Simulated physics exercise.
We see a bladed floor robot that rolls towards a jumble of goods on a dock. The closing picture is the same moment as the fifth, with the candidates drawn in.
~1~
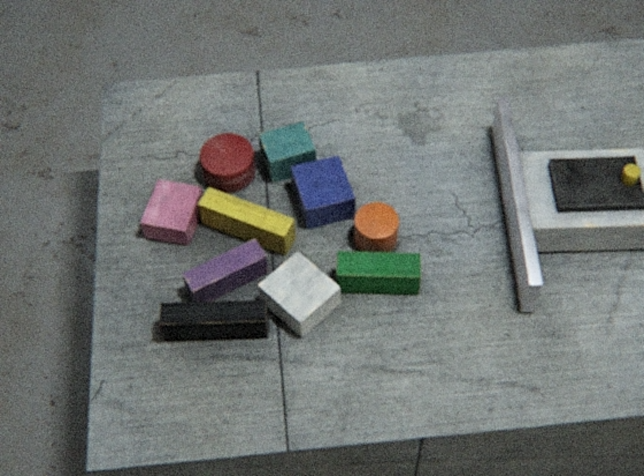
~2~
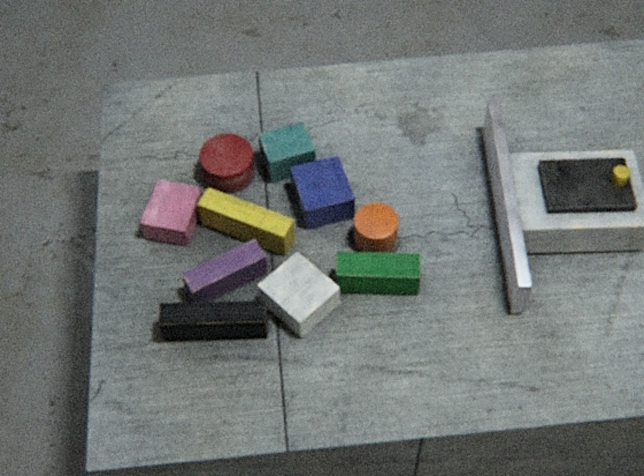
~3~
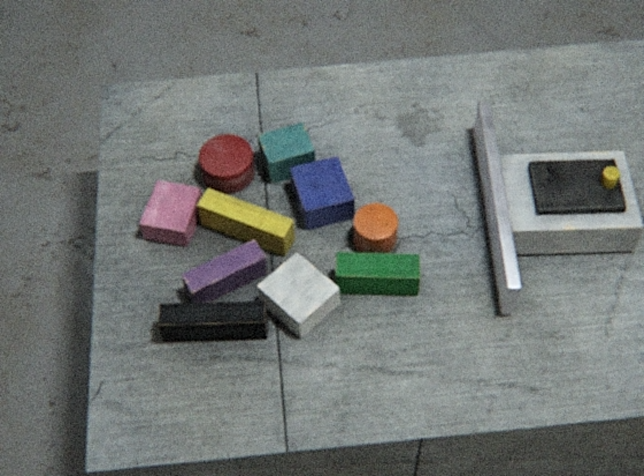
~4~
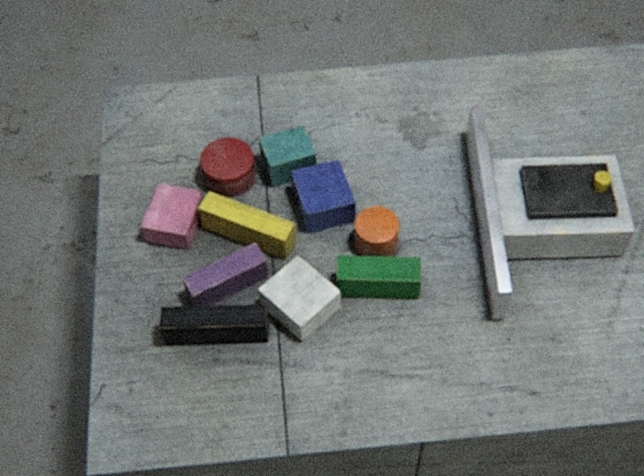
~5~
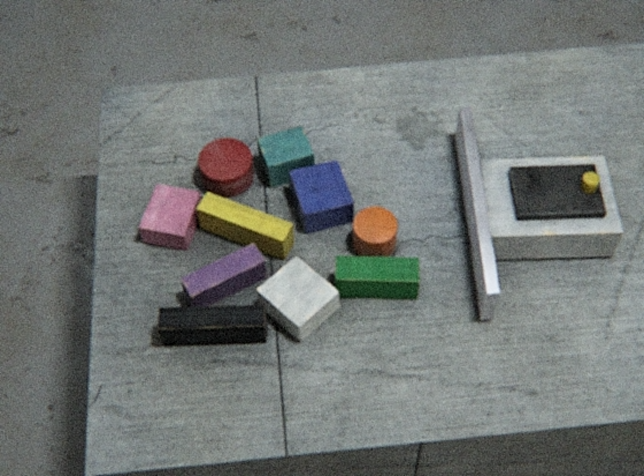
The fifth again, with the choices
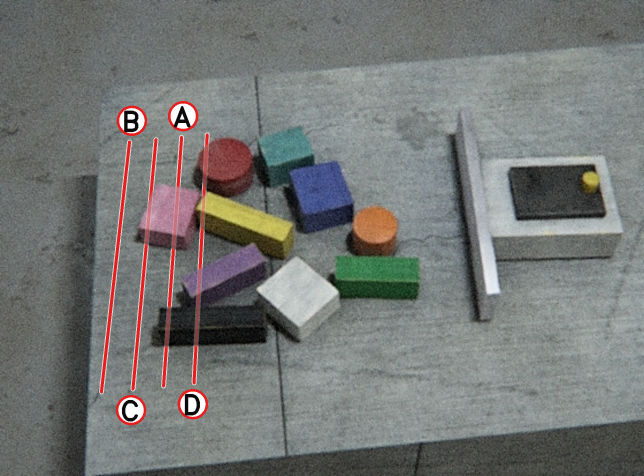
At first, a white bladed robot with a black top and yellow knob sits at the right of a gray dock, apart from a jumble of colorful blocks, sticks and canisters. It then rolls slowly leftward, blade first, narrowing the gap a little, while the goods stay in place, untouched.
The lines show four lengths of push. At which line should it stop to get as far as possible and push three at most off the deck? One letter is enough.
A is the last line within the limit.
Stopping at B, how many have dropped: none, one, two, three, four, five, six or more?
By then, six or more.
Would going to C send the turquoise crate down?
No.
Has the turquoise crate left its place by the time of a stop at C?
Yes.
On the marked copy, A at (173, 250); B at (117, 256); C at (145, 253); D at (201, 248).
Following A. Soon after the start, robot (441, 201); green stick (322, 265); orange canister (341, 236).
Later, robot (331, 211); pink crate (138, 223); purple bar (169, 302).
In the end, robot (244, 219); yellow stick over the edge; pink crate over the edge; two fallen.
As for the rest, B drops eight; C drops four; D is within the limit but short.
